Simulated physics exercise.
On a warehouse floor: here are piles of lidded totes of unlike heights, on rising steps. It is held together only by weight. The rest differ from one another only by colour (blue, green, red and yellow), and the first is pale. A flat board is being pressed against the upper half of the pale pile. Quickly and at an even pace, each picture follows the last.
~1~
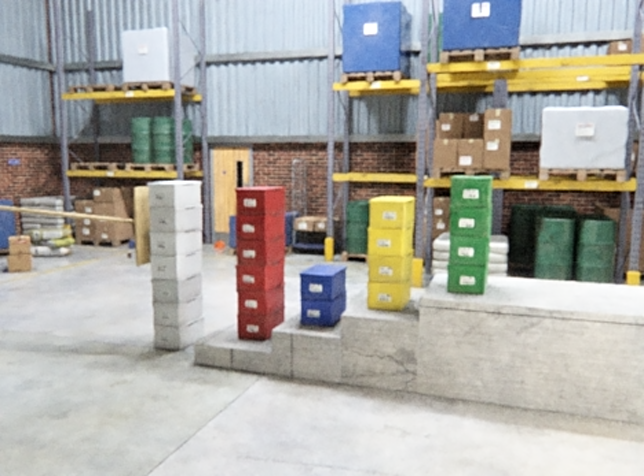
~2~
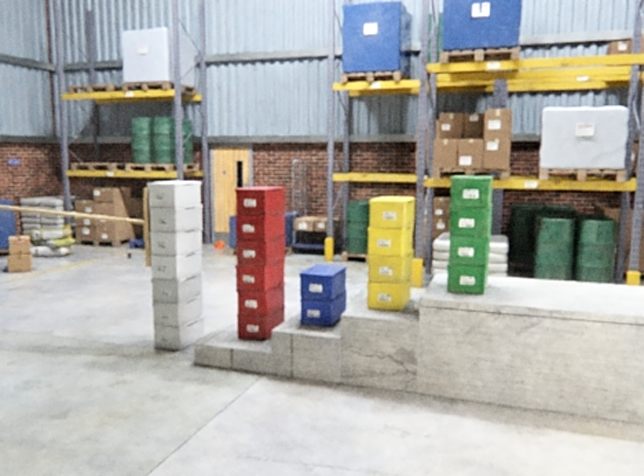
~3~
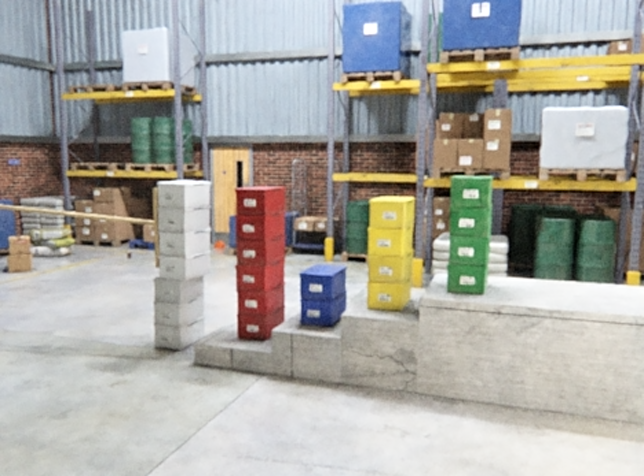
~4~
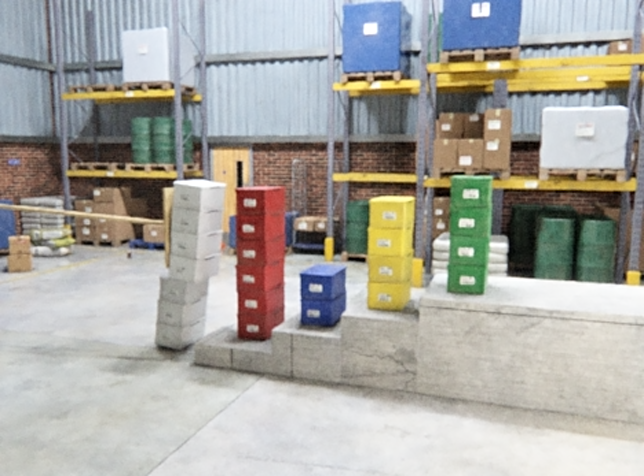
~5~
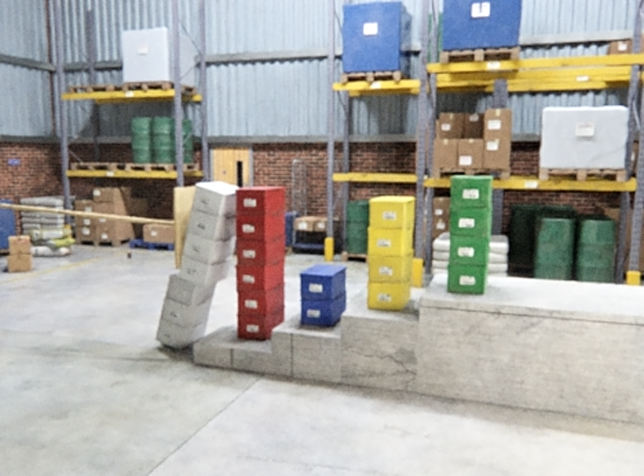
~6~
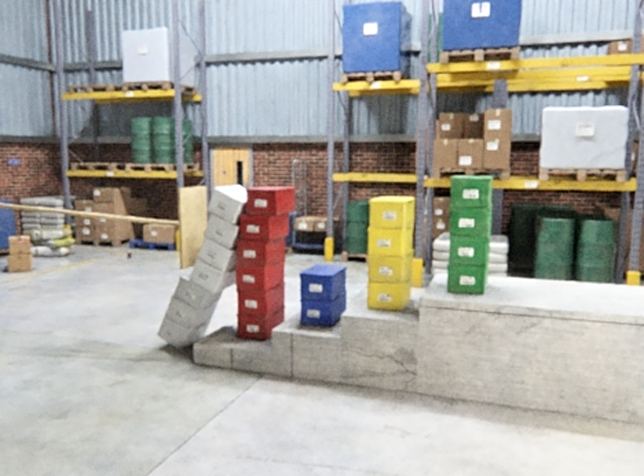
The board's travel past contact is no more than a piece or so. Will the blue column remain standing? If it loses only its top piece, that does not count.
Holds up.
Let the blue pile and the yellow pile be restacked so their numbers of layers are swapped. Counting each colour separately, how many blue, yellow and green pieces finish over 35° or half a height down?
By colour, the number down is blue 1, yellow 0 and green 0.
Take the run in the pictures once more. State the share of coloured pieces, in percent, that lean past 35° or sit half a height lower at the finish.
40 %, roughly.
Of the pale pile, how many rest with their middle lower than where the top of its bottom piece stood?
1 in all.
Just after the last frame, 4 of the pale pile down; none of the 2 blue totes down (0 of 16 in all colours); top blue tote unmoved; top red tote tilted a little.
A moment on, 7 of the pale pile down; none of the 2 blue totes down (2 of 16 in all colours); top blue tote moved half its height; top red tote tilted well over, about its own height lower.
When it is over, 7 of the pale pile down; none of the 2 blue totes down (6 of 16 in all colours); top blue tote tilted a little; top red tote tilted clearly, about its own height lower. In pixels of the last frame, middles, top blue tote near (354, 286), top red tote near (378, 240).
